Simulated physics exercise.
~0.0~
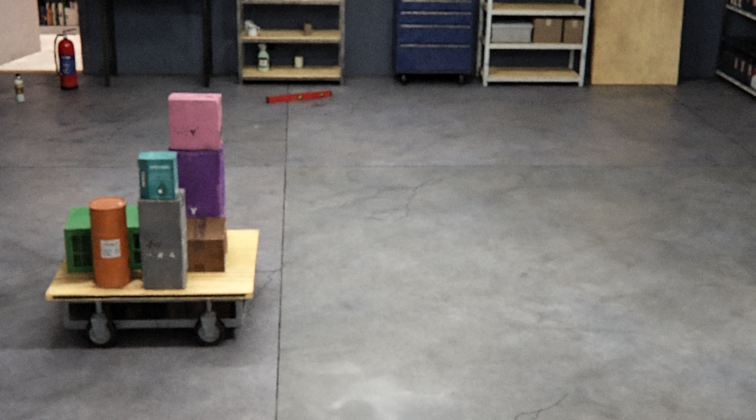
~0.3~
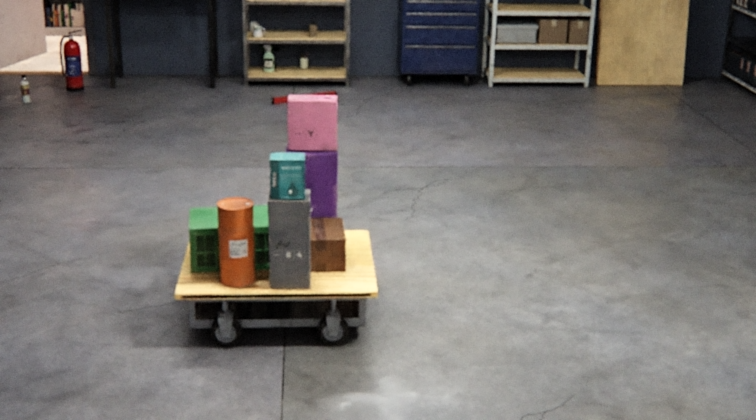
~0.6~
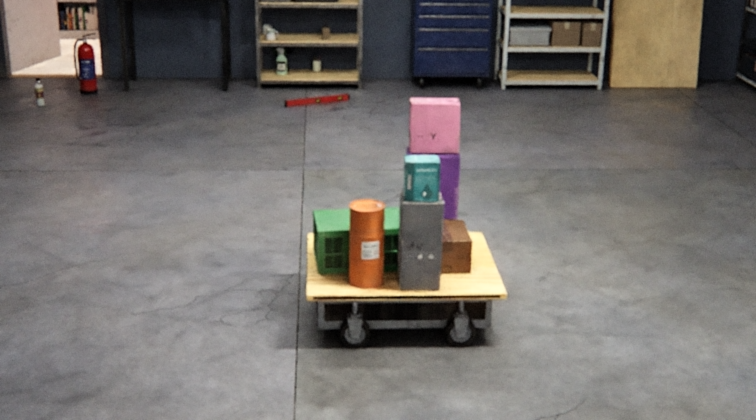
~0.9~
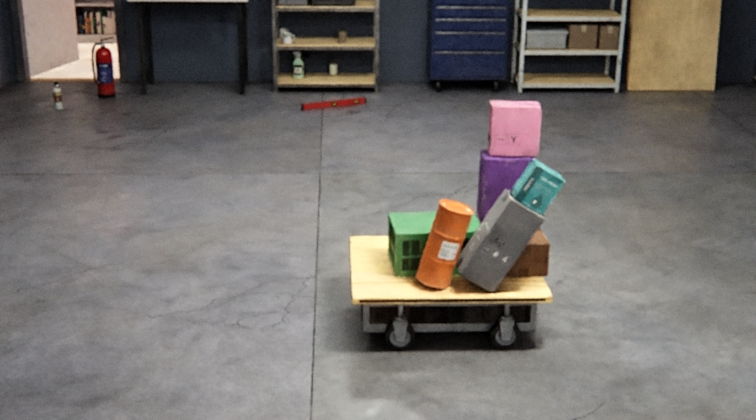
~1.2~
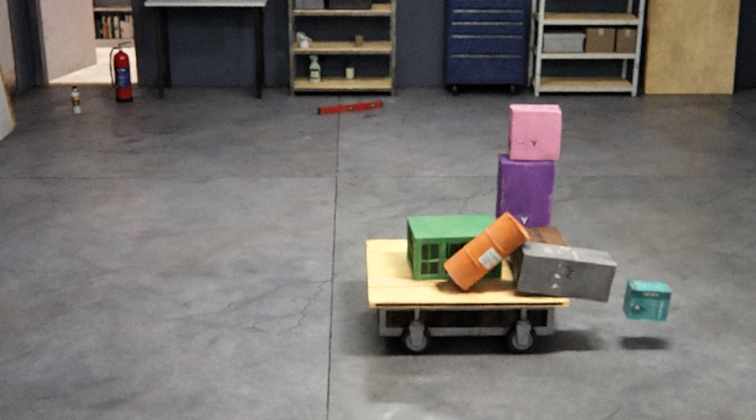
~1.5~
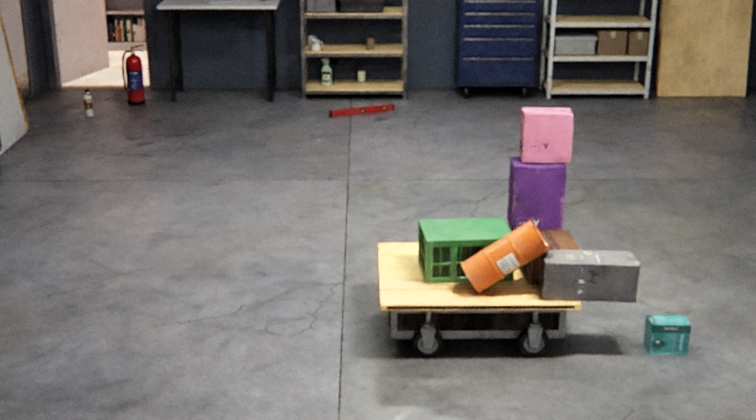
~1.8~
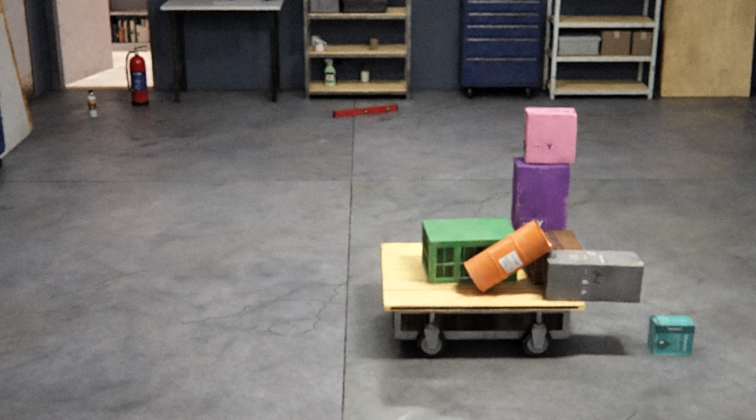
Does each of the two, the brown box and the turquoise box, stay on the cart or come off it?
The brown box stays on the cart, while the turquoise box comes off and ends up on the floor to the right.
